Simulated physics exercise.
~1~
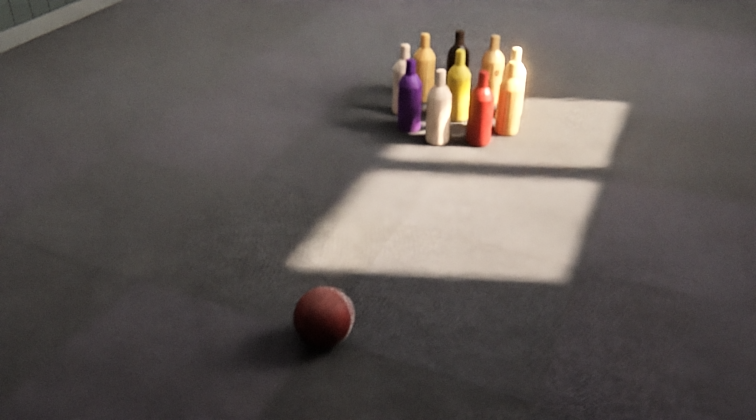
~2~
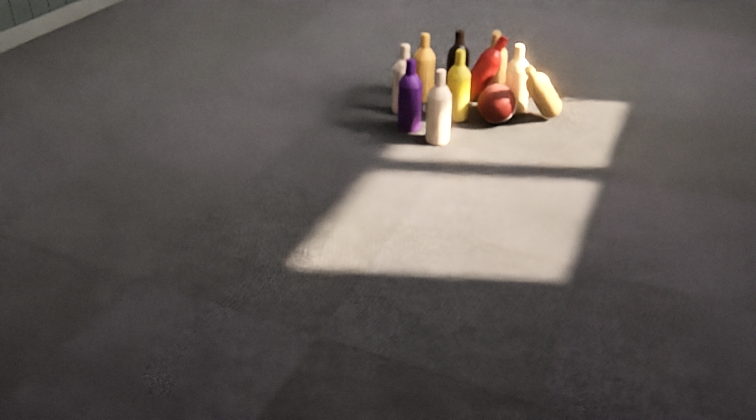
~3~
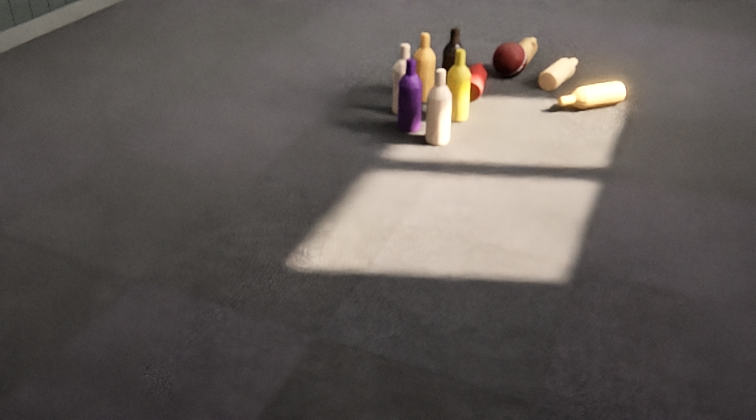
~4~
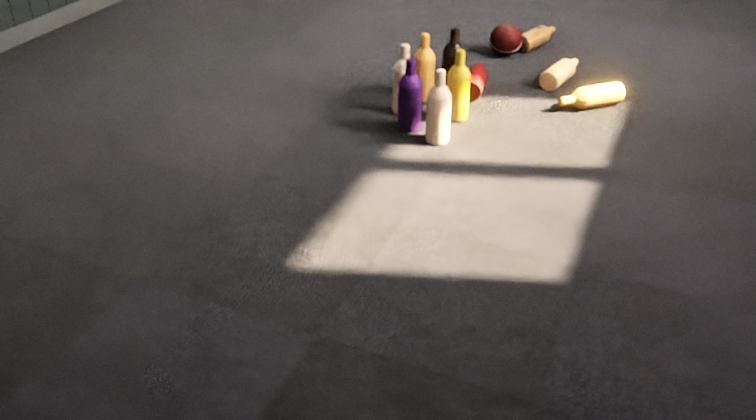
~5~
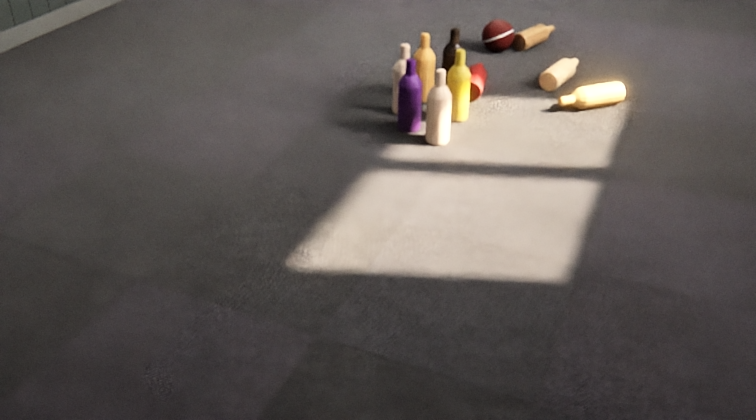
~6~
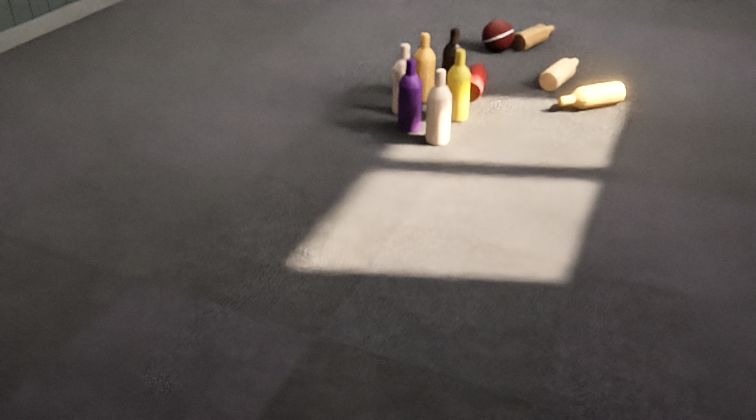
A wide, dark grey floor, seen from above at an angle, holds two patches of sunlight, with a cluster of bottle-shaped skittles near the top, among them purple, yellow, red, black and cream ones. A dark red ball starts in the foreground, left of centre. It travels up and to the right into the right side of the cluster, knocking the red skittle back and tipping a pale yellow one. The ball pushes on through, then curves slightly left behind the group. Four skittles end up lying down, including the red one, while the purple and yellow ones stay upright and the ball sits beyond them.
